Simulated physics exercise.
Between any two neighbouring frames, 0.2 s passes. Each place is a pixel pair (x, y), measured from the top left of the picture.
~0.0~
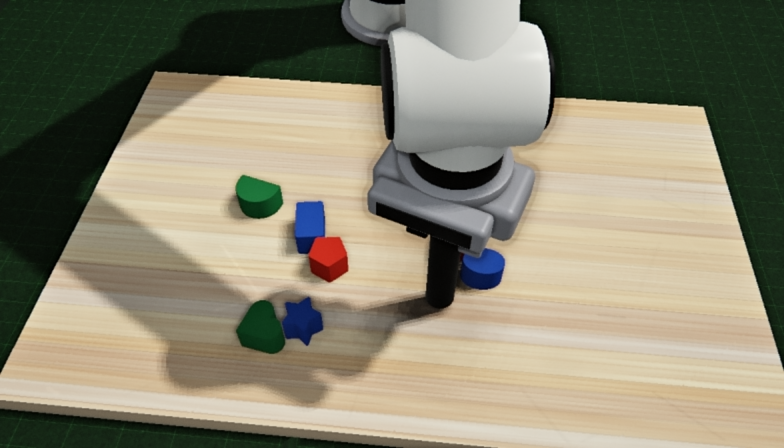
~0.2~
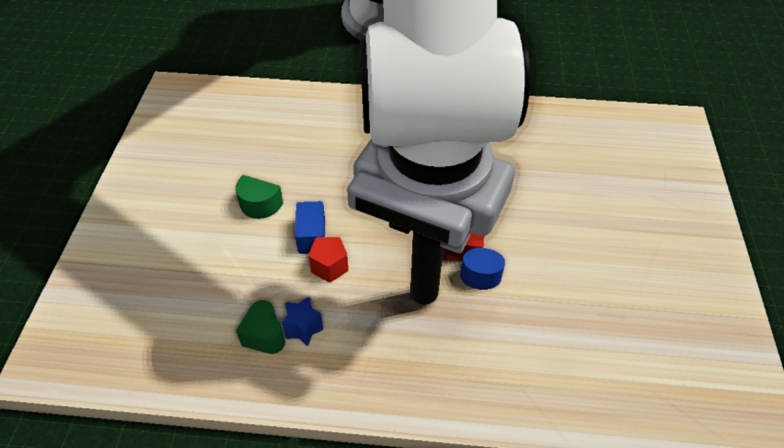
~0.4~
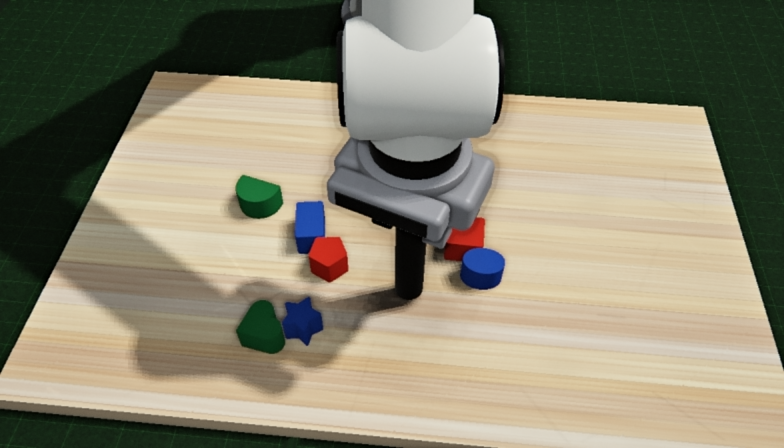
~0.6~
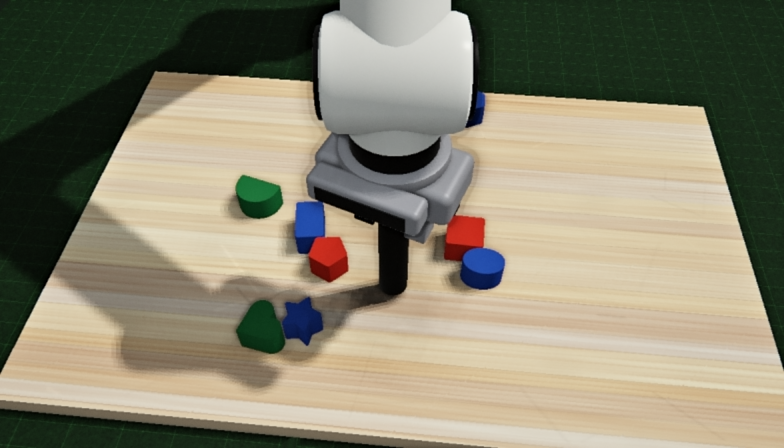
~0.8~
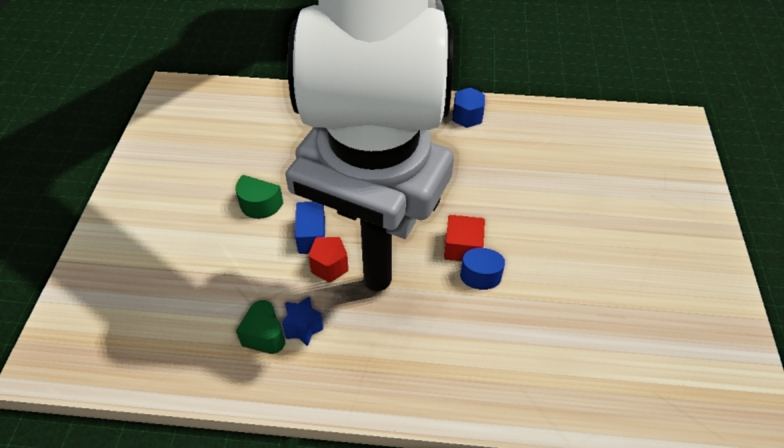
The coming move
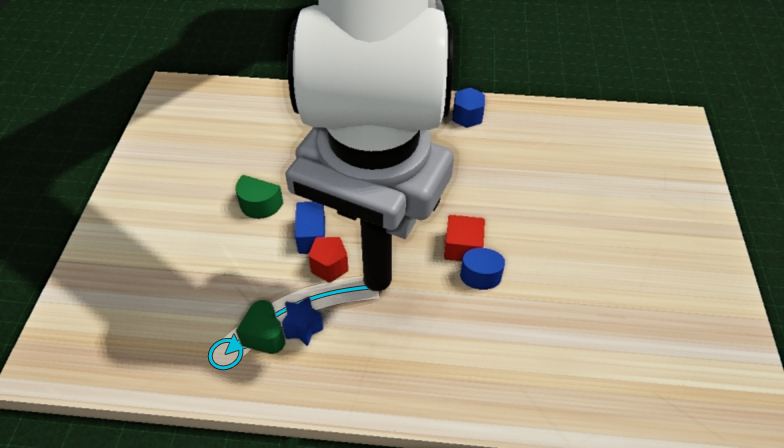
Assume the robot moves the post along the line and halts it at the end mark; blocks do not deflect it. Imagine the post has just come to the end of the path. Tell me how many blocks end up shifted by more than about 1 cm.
It displaces one.
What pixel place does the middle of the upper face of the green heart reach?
About (235, 361).
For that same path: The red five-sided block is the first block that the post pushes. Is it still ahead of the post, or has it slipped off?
Prediction: Slipped aside.
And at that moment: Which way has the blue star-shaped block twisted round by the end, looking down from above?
My prediction: CCW.
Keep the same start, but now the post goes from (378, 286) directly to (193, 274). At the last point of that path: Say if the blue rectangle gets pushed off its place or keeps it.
By the last moment of the path, the blue rectangle has shifted.
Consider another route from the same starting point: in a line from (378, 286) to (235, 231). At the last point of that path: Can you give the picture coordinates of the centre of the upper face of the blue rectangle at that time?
When the path ends, it will be at (288, 207).
The line goes from (378, 286) over (323, 295) and (272, 317) to (226, 354).
The first path, step by step. One third of the way, post at (322, 289); red five-sided block at (323, 251), turned 20° clockwise.
Two thirds of the way, post at (270, 312); green heart at (252, 331), turned 25° anticlockwise; blue star-shaped block at (296, 315), turned 25° anticlockwise; red five-sided block at (323, 251), turned 20° clockwise.
At the end, post at (223, 348); green heart at (235, 361), turned 105° anticlockwise; blue star-shaped block at (296, 315), turned 25° anticlockwise; blue rectangle unmoved; red five-sided block at (323, 251), turned 20° clockwise.
